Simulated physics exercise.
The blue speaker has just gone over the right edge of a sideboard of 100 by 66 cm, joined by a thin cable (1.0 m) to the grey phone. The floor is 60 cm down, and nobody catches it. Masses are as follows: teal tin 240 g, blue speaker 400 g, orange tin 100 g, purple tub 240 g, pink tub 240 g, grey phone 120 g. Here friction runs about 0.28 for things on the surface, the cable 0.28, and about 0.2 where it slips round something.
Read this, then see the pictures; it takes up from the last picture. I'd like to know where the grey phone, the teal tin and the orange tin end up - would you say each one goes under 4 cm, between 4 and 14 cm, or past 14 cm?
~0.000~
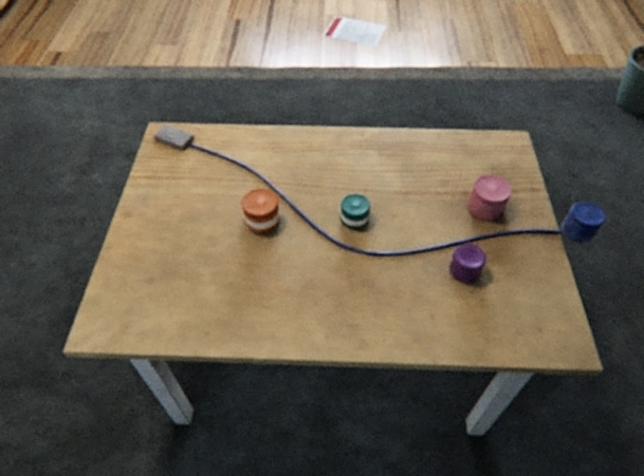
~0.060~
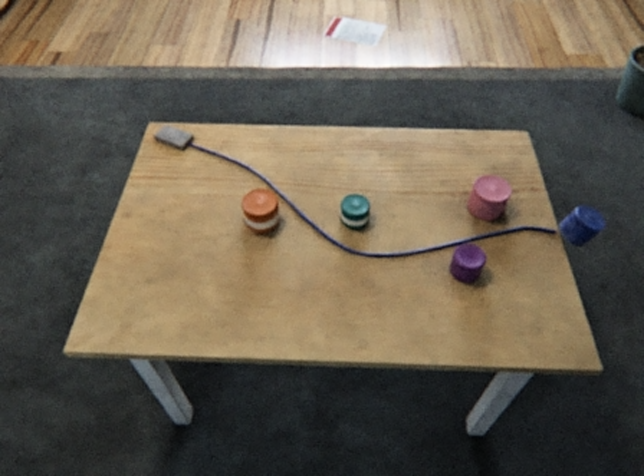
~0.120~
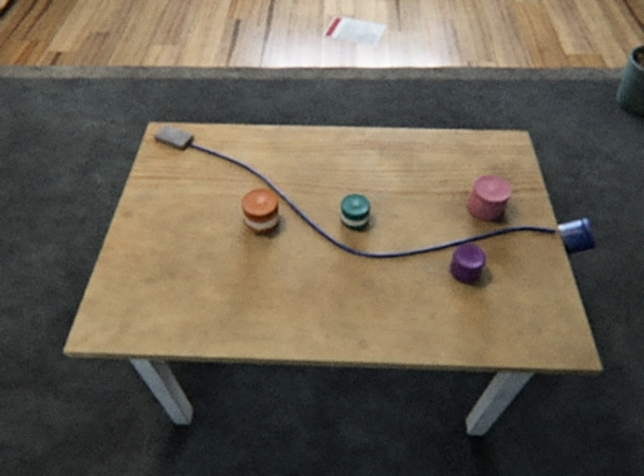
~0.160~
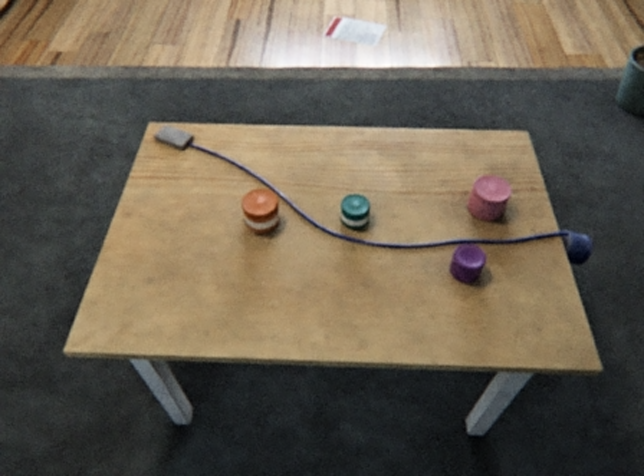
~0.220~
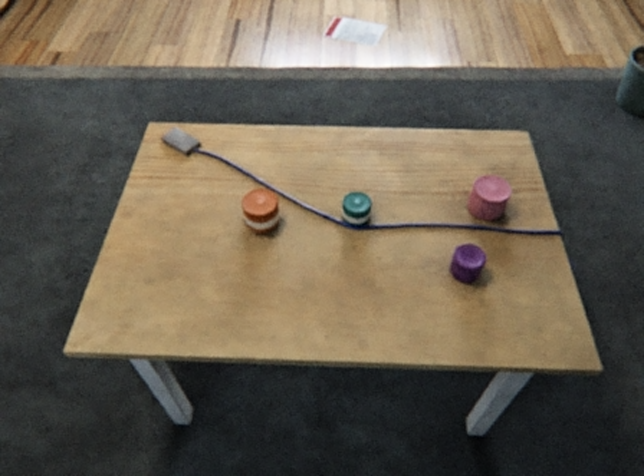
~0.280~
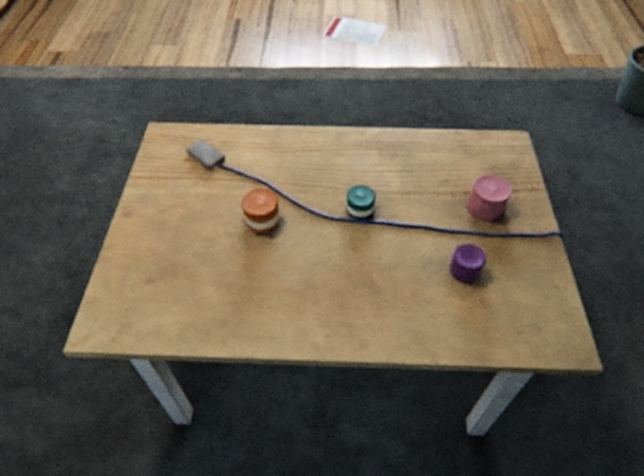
I'd say the grey phone goes past 14 cm, the teal tin goes between 4 and 14 cm, the orange tin goes under 4 cm.
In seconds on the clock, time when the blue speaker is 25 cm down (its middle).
Near 0.32 seconds.
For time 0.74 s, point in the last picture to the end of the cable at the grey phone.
In the last view it is close to (428, 309).
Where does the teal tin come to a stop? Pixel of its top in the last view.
Around (386, 185).
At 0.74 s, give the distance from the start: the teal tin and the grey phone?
Teal tin roughly 8 cm, grey phone roughly 80 cm.
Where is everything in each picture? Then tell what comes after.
The first frame shows grey phone (173, 135); teal tin (356, 204); orange tin (260, 201); cable runs through (515, 232) (433, 248) (339, 243) (282, 195) (227, 158).
The second frame shows blue speaker (587, 217); cable runs through (512, 230) (338, 244) (227, 158).
The third frame shows blue speaker (577, 237); cable runs through (512, 229) (338, 244) (227, 158).
The fourth frame shows blue speaker (570, 248); cable runs through (528, 239) (346, 238) (226, 159).
The fifth frame shows teal tin (357, 202); grey phone (180, 139); blue speaker (554, 267); cable runs through (552, 232) (232, 164).
The sixth frame shows grey phone (205, 152); teal tin (361, 195); orange tin (260, 201); cable runs through (503, 235) (408, 226) (323, 215) (258, 179).
At 0.5 s, the cable's tail end at (365, 214); grey phone 52 cm off its start, teal tin 6 cm off its start, blue speaker over the edge.
At 0.7 s, the cable's tail end at (428, 309); grey phone 80 cm off its start, teal tin 9 cm off its start, blue speaker over the edge.
At 1.0 s, the cable's tail end at (462, 329); grey phone 88 cm off its start at (489, 326), teal tin 9 cm off its start at (385, 185), blue speaker over the edge.
At 1.2 s, the cable's tail end at (462, 330); grey phone 88 cm off its start, teal tin 9 cm off its start, blue speaker over the edge.
At 2.4 s, the cable's tail end at (462, 330); grey phone 88 cm off its start at (489, 326), teal tin 9 cm off its start at (386, 185), orange tin 0 cm off its start at (260, 201), blue speaker over the edge.
